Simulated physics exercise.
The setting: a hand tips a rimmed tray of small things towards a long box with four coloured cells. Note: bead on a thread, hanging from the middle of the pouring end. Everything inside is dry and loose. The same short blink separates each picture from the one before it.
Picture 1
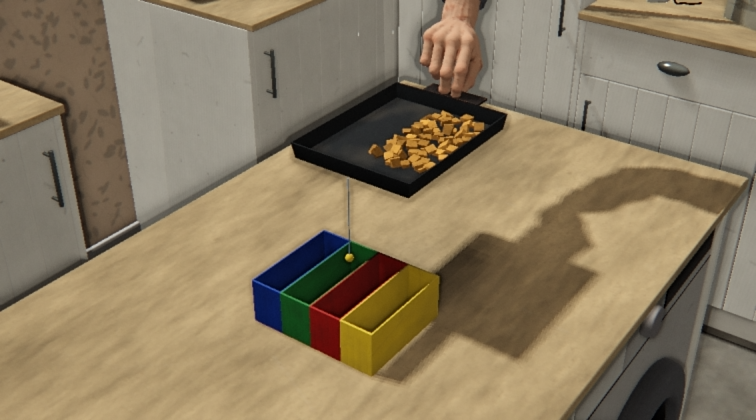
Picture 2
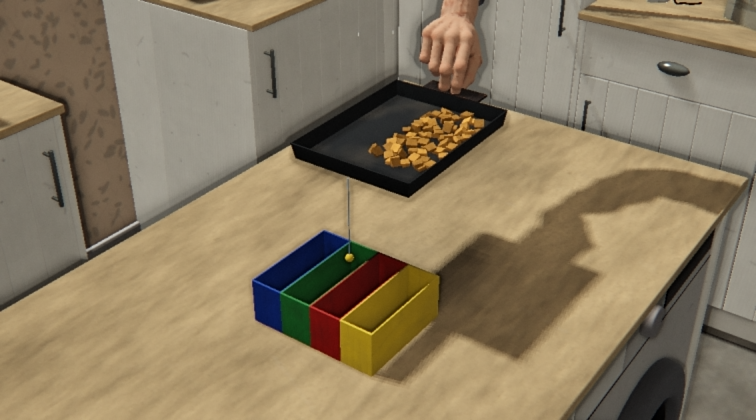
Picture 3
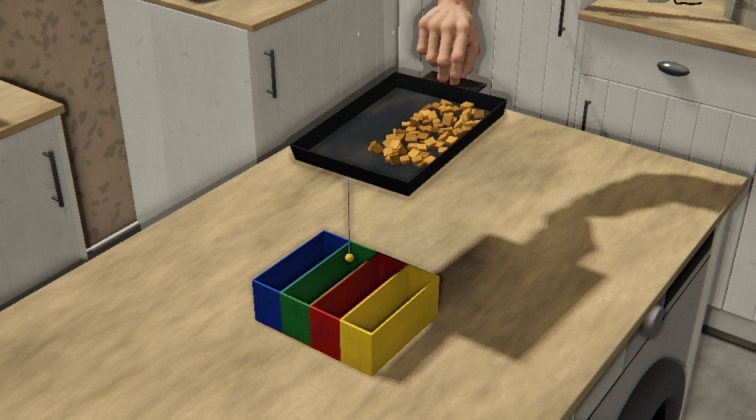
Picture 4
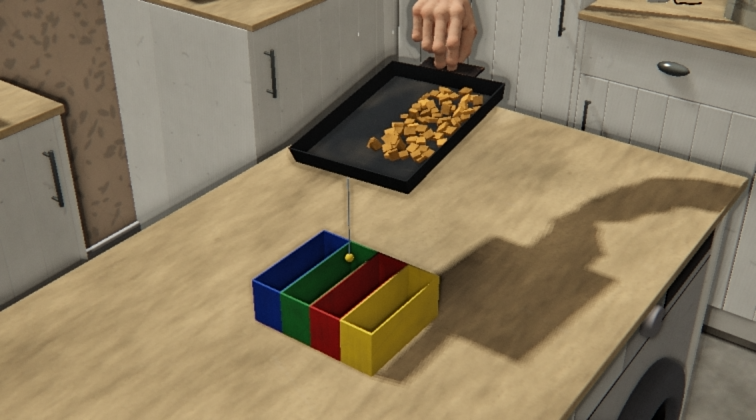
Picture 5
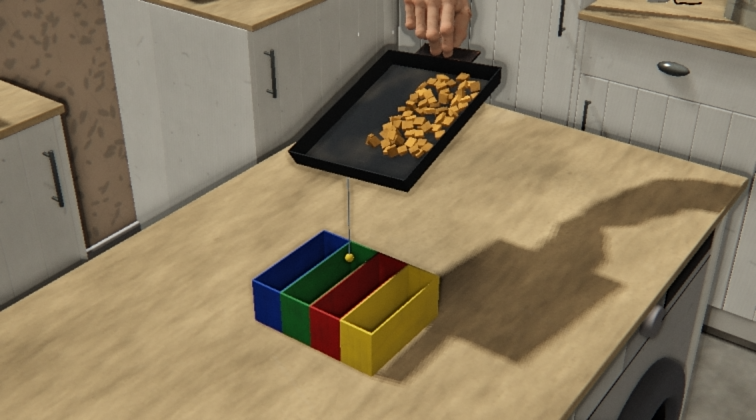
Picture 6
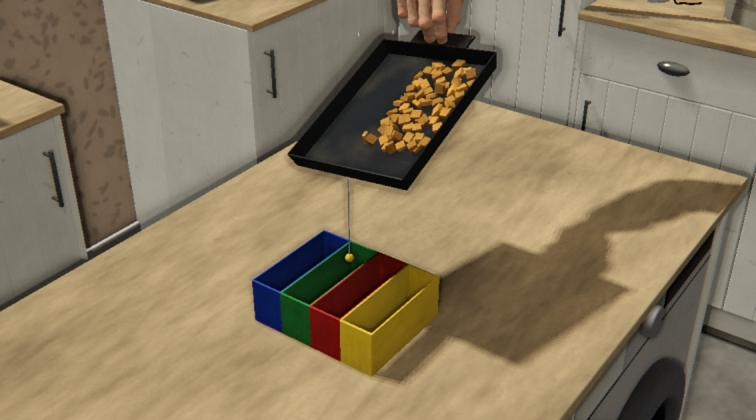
At first, a hand holds a dark rimmed tray of small golden-brown pieces nearly level above a box with blue, green, red and yellow cells. The hand then raises the far end, steadily tilting the tray towards its near left corner, while the yellow bead hangs still on its thread.
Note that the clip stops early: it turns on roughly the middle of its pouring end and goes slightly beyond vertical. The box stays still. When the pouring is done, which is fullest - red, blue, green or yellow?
Fullest: The blue cell.
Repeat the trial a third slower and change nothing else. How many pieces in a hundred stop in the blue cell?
Roughly 50 percent.
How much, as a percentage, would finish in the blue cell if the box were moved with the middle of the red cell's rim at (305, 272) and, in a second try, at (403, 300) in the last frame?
10% for the first placement, 20% for the second.
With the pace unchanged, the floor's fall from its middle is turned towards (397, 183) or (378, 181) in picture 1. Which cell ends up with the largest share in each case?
That yellow cell; the yellow one.
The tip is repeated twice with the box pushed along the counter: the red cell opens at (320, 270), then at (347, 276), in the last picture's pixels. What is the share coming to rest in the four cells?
First try: Around 100 percent; second try: Around 90 percent.
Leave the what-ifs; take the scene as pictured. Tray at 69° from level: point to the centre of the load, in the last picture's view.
The load is centred about (331, 158).
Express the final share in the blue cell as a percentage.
It comes to 50 per cent or so.
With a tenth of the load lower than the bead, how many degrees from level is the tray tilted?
The tilt then is about 85°.
Soon after the last picture, tray tipped steeply; nearly all on the tray; a small part falling or outside the box.
A little later, tray tipped past a quarter turn; about half on the tray; about a quarter in the blue cell; a stray few in the green cell; about a third falling or outside the box.
Later still, tray tipped past a quarter turn; about half in the blue cell; about a quarter in the green cell; a stray few in the red cell; about a quarter falling or outside the box.
At rest, tray tipped past a quarter turn; about half in the blue cell; about a quarter in the green cell; a stray few in the red cell; none in the yellow cell; about a quarter outside the box.
